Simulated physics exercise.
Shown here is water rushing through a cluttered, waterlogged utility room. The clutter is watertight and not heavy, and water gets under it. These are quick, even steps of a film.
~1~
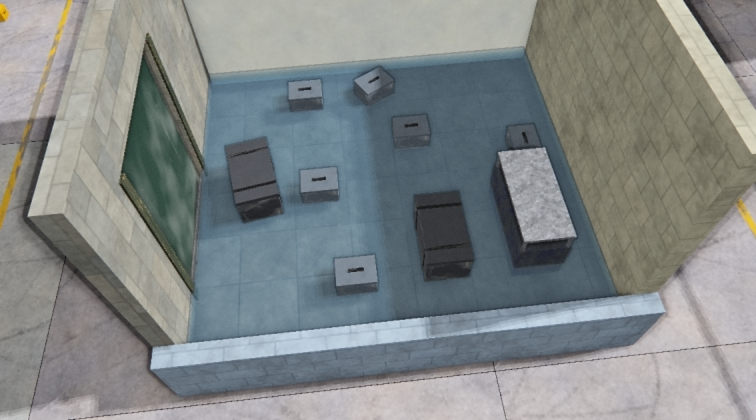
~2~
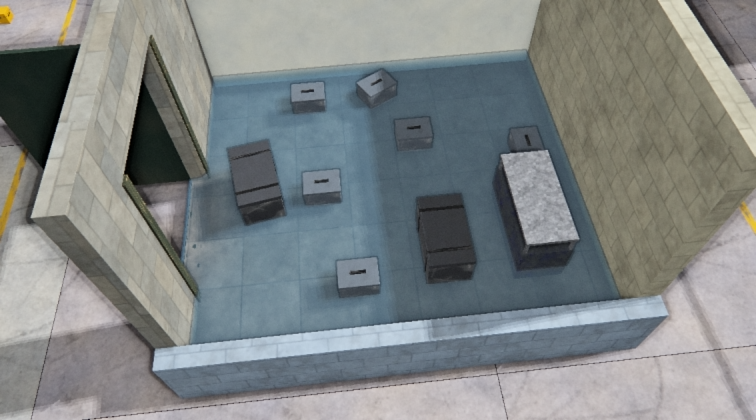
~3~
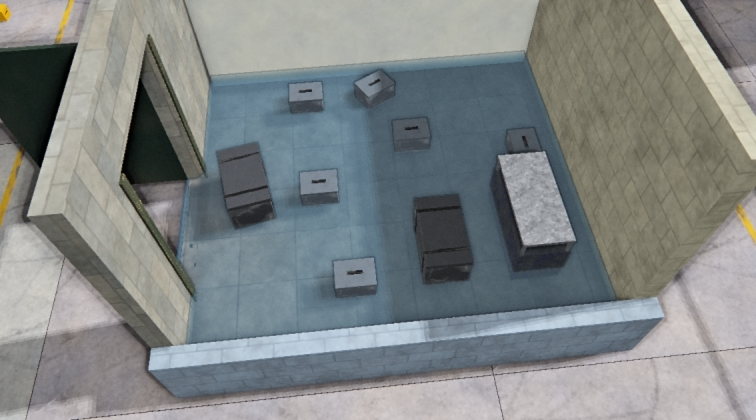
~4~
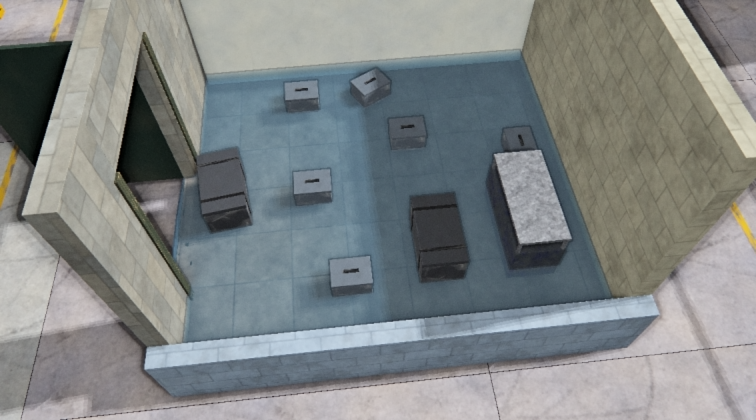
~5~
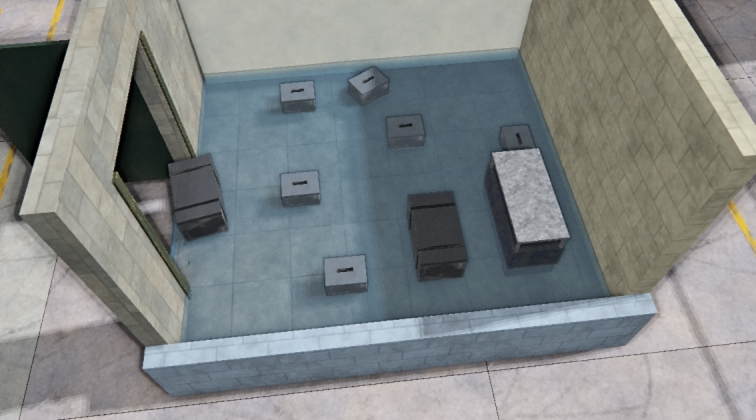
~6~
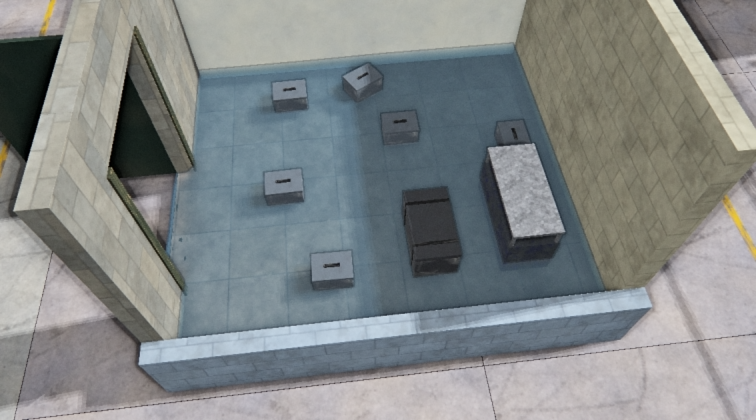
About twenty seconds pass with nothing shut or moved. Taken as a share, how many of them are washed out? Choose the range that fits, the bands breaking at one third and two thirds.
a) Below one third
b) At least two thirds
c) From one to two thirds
At least two thirds (b).
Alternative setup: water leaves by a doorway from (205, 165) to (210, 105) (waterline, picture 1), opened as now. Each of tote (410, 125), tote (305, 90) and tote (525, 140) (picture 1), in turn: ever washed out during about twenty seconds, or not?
First one exits, second exits, third never exits.
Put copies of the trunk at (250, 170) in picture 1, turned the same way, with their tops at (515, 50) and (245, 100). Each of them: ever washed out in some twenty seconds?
Well, the first one ends up trapped, and the second one ends up flushed out.
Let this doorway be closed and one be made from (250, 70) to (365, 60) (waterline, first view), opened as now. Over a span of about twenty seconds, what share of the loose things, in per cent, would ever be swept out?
My estimate is some 60 percent.
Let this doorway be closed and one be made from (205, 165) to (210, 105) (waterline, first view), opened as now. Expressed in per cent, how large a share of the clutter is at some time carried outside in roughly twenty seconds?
60 per cent.
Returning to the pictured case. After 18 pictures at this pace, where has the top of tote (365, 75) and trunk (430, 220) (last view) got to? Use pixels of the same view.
Roughly (292, 106) for one and (320, 242) for the other.
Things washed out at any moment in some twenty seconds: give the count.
It adds up to 7.
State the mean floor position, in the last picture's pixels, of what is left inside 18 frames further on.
Close to (348, 177).
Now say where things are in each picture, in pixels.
In the first picture, a tote at (319, 180) floats; a tote at (356, 270) floats; 0 of 8 have shifted.
In the second picture, a tote at (321, 182), afloat; a tote at (358, 273) floats; 0 of 8 have shifted.
In the third picture, a tote at (319, 182), afloat; a tote at (355, 273), afloat; 1 of 8 have shifted.
In the fourth picture, a tote at (312, 181), afloat, close to its start; a tote at (351, 271), afloat; 1 of 8 have shifted.
In the fifth picture, a tote at (300, 184) floats, close to its start; a tote at (345, 270), afloat, close to its start; 2 of 8 have shifted.
In the sixth picture, a tote at (283, 182) floats, close to its start; a tote at (332, 266), afloat, close to its start; 4 of 8 have shifted.
A moment on, 1 of 8 are out; 7 afloat.
Next, 4 of 8 are out; 4 afloat.
Later, 7 of 8 are out; 1 afloat.
In the end, 7 of 8 are out; 1 afloat.
